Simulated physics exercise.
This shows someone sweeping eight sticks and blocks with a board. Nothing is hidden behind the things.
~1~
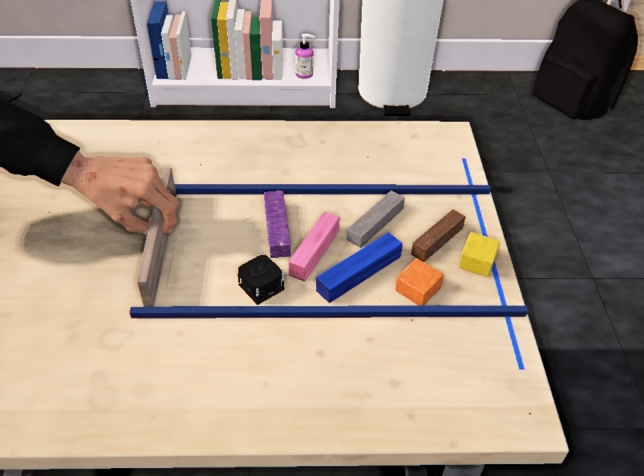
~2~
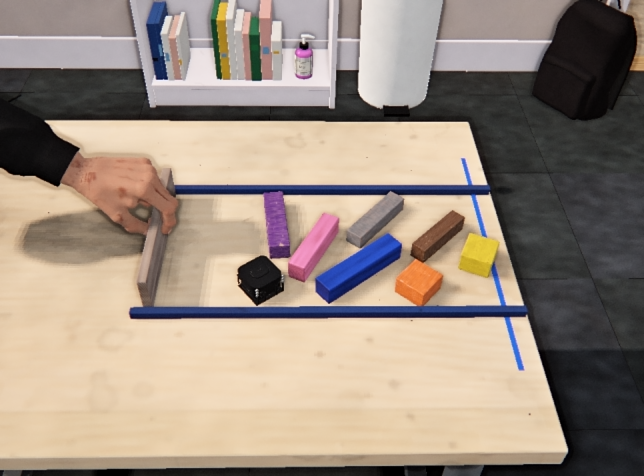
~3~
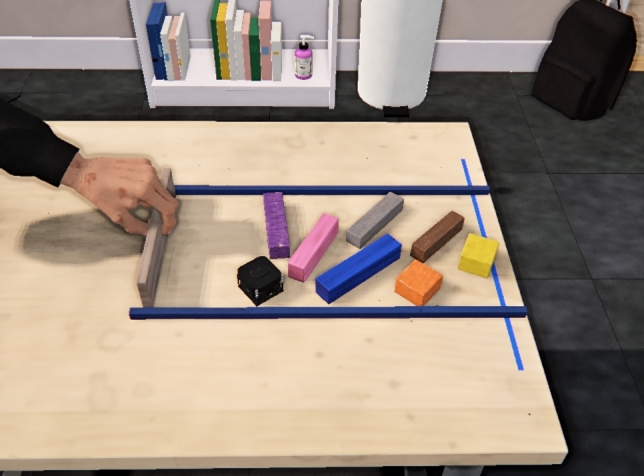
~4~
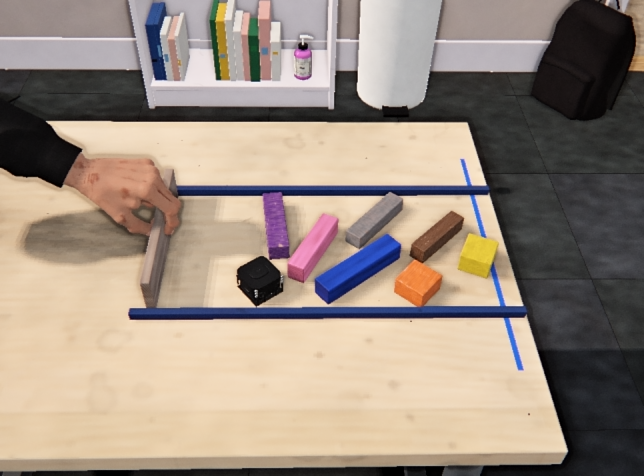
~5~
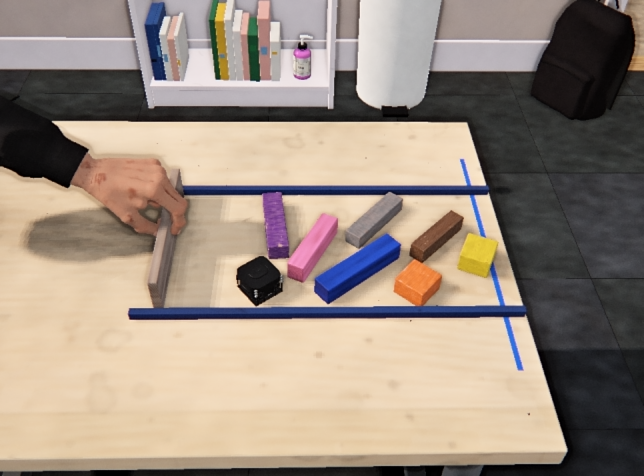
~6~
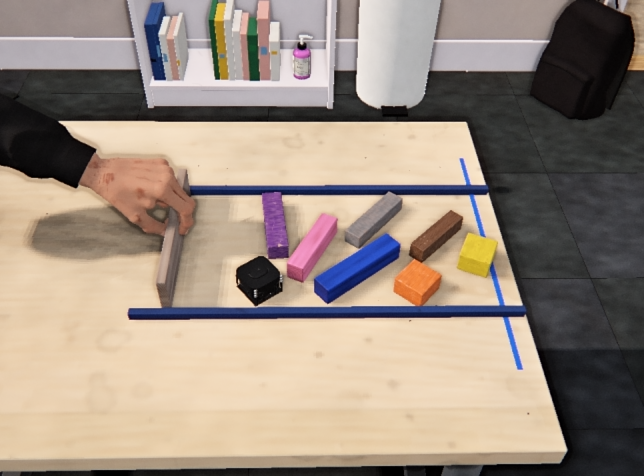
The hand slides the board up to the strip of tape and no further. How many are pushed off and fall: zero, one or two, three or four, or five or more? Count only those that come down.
The number that fall off is five or more.
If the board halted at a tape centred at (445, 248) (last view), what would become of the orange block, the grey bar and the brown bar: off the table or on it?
The orange block tumbles off, the grey bar holds on, the brown bar falls.
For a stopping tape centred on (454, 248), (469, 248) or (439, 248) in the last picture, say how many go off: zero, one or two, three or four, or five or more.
For each place: 3 or 4; at least five; three or four.
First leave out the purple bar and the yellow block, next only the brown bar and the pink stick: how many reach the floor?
Fallen: 4, and 4 in the other try.
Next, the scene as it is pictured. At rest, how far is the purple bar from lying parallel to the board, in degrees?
Some 0 degrees.
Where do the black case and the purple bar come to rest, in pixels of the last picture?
The black case stops around (519, 289); the purple bar around (492, 224).
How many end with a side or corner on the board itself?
That makes 2.
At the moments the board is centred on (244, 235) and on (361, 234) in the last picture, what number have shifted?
At the one place 1, at the other 7.
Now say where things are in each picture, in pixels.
Yellow block (479, 254); brown bar (439, 235); orange block (419, 283); board (159, 234); tape (488, 248), in the first picture.
Brown bar (438, 236); purple bar (276, 224), in the second picture.
Orange block (418, 284); board (158, 235), in the third picture.
Yellow block (478, 256); blue stick (359, 268), in the fourth picture.
Brown bar (437, 236); grey bar (375, 219), in the fifth picture.
Yellow block (477, 255); brown bar (437, 236); orange block (417, 283); board (175, 235); tape (486, 248), in the sixth picture.
A little later, none off yet; yellow block at rest near (477, 255); brown bar at rest near (437, 236); orange block at rest near (417, 283).
Next, none off yet; yellow block at rest near (477, 255); brown bar shifted a little near (447, 238); orange block shifted about its own width near (439, 285).
Later still, one off so far; yellow block on its side near (534, 298); brown bar tilted a little near (517, 243); orange block shifted well along near (518, 288).
When it is over, the number that fall off is five or more; down, pink stick, blue stick, grey bar, orange block, brown bar and yellow block.
